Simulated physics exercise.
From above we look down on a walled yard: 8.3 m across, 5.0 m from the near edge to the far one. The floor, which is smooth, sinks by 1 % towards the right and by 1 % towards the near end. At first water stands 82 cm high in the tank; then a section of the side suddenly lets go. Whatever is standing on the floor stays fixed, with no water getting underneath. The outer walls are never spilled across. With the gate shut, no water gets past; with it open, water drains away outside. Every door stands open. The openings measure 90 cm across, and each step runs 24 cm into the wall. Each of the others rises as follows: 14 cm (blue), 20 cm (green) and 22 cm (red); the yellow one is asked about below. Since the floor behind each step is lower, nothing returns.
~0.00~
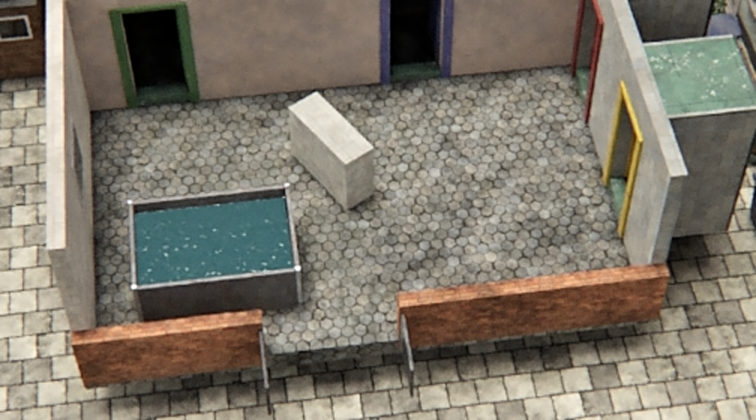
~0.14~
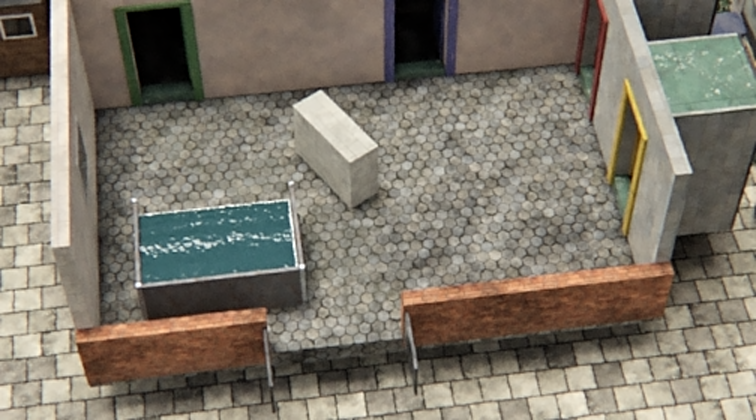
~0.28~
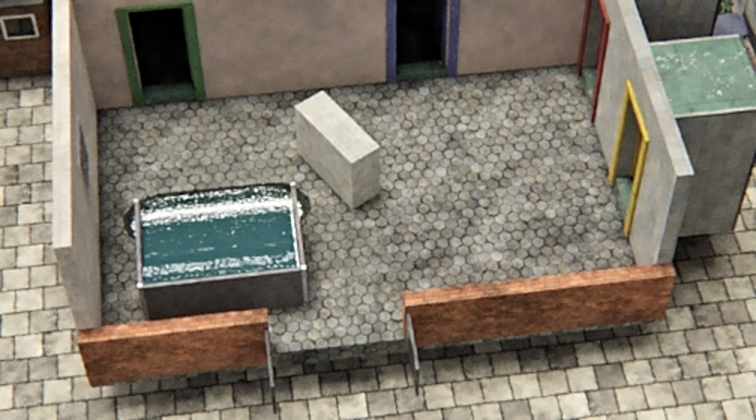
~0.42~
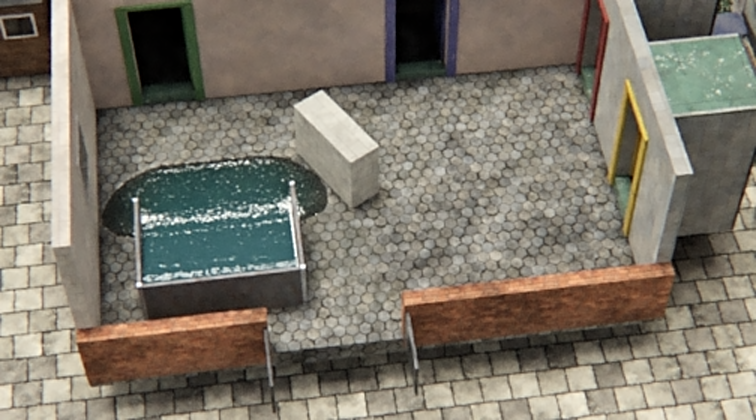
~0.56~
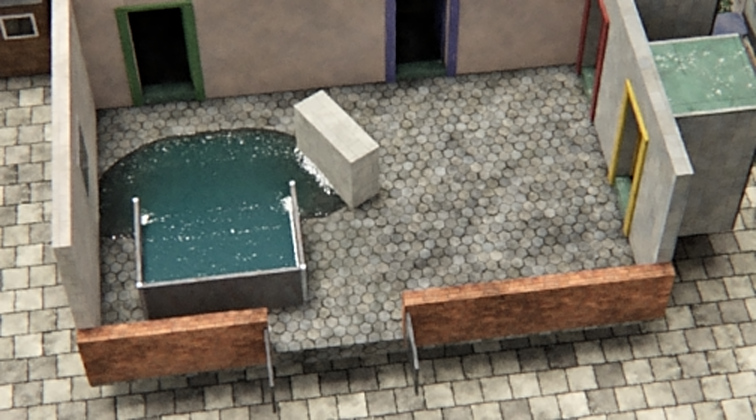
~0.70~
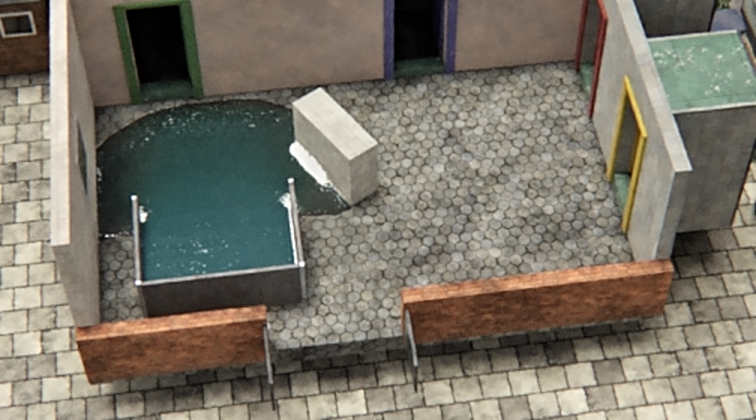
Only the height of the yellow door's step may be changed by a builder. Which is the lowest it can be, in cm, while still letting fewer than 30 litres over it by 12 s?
No lower than about 6.5 cm.
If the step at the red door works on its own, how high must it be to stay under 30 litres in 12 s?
Roughly 11.5 cm at red.
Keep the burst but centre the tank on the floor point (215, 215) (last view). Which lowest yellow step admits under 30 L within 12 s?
Then it needs to be around 7.5 cm high.
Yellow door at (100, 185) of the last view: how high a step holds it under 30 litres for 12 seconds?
Minimum: Close to 13.0 cm.
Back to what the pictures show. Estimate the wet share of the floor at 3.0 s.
Around 55 per cent of the free floor.
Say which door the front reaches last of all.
Yellow, last of all.
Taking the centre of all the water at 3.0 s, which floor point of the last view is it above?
It lies near (239, 163) in the last picture.
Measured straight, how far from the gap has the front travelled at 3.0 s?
Roughly 7.0 metres.
After 1.4 s water covers 30 % of the floor, deepest (50 cm) near (266, 95); it has not reached the yellow door.
After 3.0 s water covers 55 % of the floor, deepest (26 cm) near (175, 170); it has not reached the yellow door.
After 12.0 s water covers 95 % of the floor, deepest (11 cm) near (645, 294); 8 cm at the yellow door, 0 litres in over its 25 cm step.
At the yellow door as built, the water arrived by 4.0 s and peaked near 12 cm at 10.0 s.
With a step of 6 cm, 39 litres would have come in within the 12 s; with 8 cm, 16 litres. So under 30 litres takes about 6.5 cm.
